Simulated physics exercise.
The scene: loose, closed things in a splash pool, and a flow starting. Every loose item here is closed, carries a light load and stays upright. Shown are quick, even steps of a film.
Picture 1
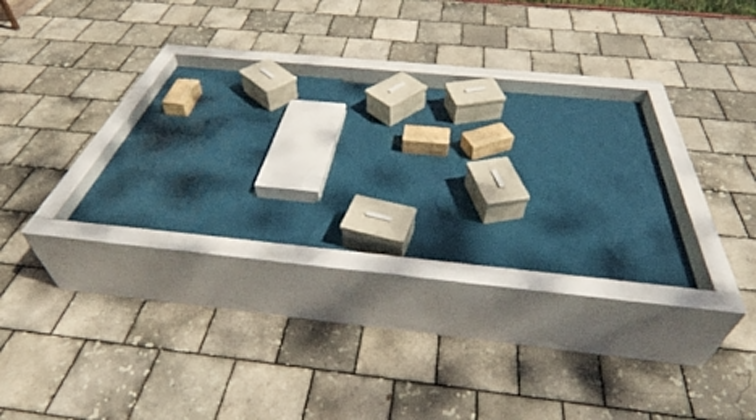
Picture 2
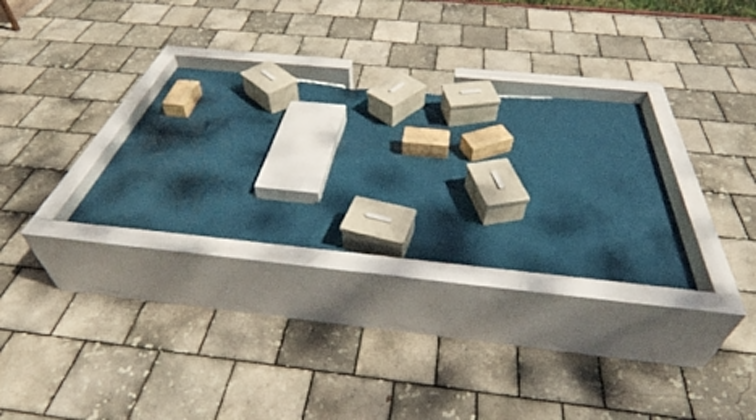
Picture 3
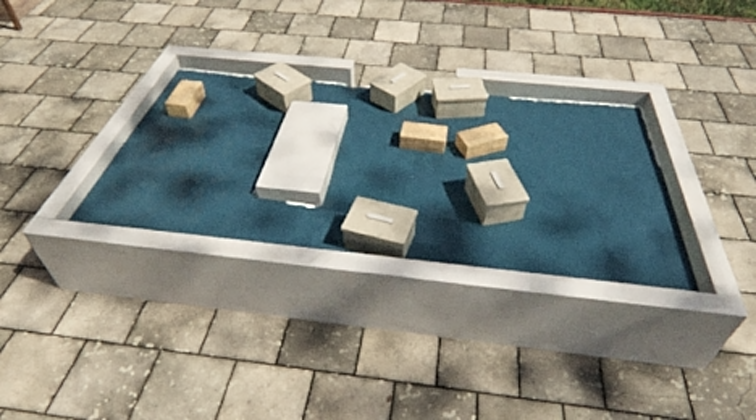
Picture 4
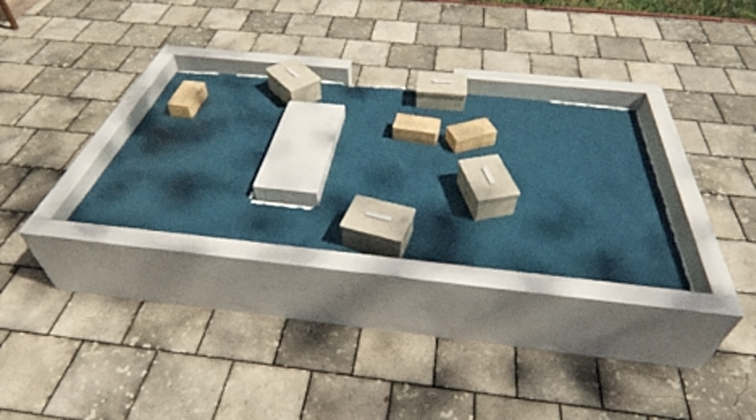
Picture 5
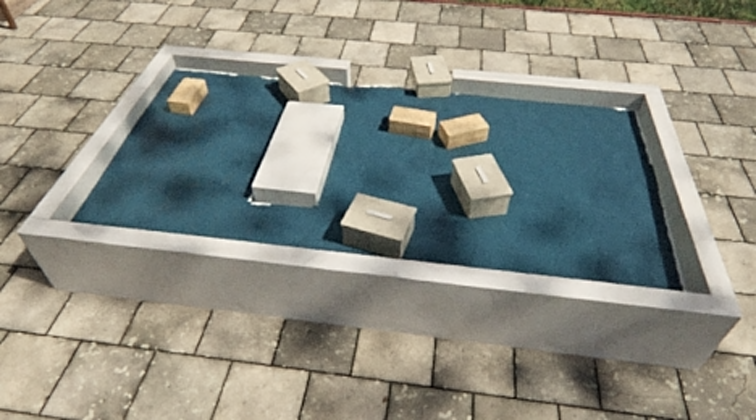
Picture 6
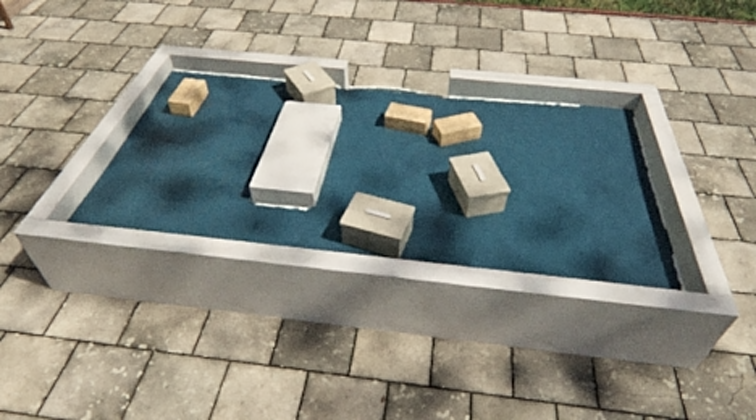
In a walled pool of blue water on a paved patio, a gap opens in the far wall and the floating boxes and blocks drift toward it, two grey lidded boxes passing out of view there one after another.
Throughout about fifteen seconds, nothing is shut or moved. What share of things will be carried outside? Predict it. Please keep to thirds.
It falls in the highest third.
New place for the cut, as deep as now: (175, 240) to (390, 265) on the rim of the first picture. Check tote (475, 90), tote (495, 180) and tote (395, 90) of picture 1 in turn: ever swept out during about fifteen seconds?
Going through them, number one is held back, number two is flushed away and number three is held back.
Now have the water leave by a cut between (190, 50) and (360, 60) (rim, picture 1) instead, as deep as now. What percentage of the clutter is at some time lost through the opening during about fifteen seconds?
It comes to about 60 per cent of the things.
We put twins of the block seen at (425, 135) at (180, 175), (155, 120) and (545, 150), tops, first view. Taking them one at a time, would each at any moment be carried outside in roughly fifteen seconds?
Outcomes in turn are not expelled, not expelled, expelled.
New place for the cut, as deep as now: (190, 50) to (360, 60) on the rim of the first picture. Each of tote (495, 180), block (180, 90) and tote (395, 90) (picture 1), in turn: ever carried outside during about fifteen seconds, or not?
Result, in listed order: Retained / exited / exited.
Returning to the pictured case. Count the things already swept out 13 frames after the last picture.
5 in all.
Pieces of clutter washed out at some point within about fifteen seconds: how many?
6.
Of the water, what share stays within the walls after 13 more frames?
Roughly 72 percent.
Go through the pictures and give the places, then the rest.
In the first frame, a tote at (267, 74) floats; a block at (427, 134), afloat; 0 of 8 have shifted.
In the second frame, a tote at (269, 76), afloat; a block at (426, 136), afloat; 1 of 8 have shifted.
In the third frame, a tote at (282, 77), afloat, close to its start; a block at (424, 131), afloat, close to its start; 5 of 8 have shifted.
In the fourth frame, a tote at (293, 74) floats, close to its start; a block at (417, 123), afloat, close to its start; 6 of 8 have shifted.
In the fifth frame, a tote at (302, 75) floats, close to its start; a block at (413, 116), afloat, close to its start; 8 of 8 have shifted.
In the sixth frame, a tote at (309, 77) floats, a stride from its start; a block at (408, 113), afloat, a stride from its start; 8 of 8 have shifted.
A moment on, 2 of 8 are out; 6 afloat.
Next, 5 of 8 are out; 3 afloat.
Later, 5 of 8 are out; 3 afloat.
In the end, 6 of 8 are out; 2 afloat.
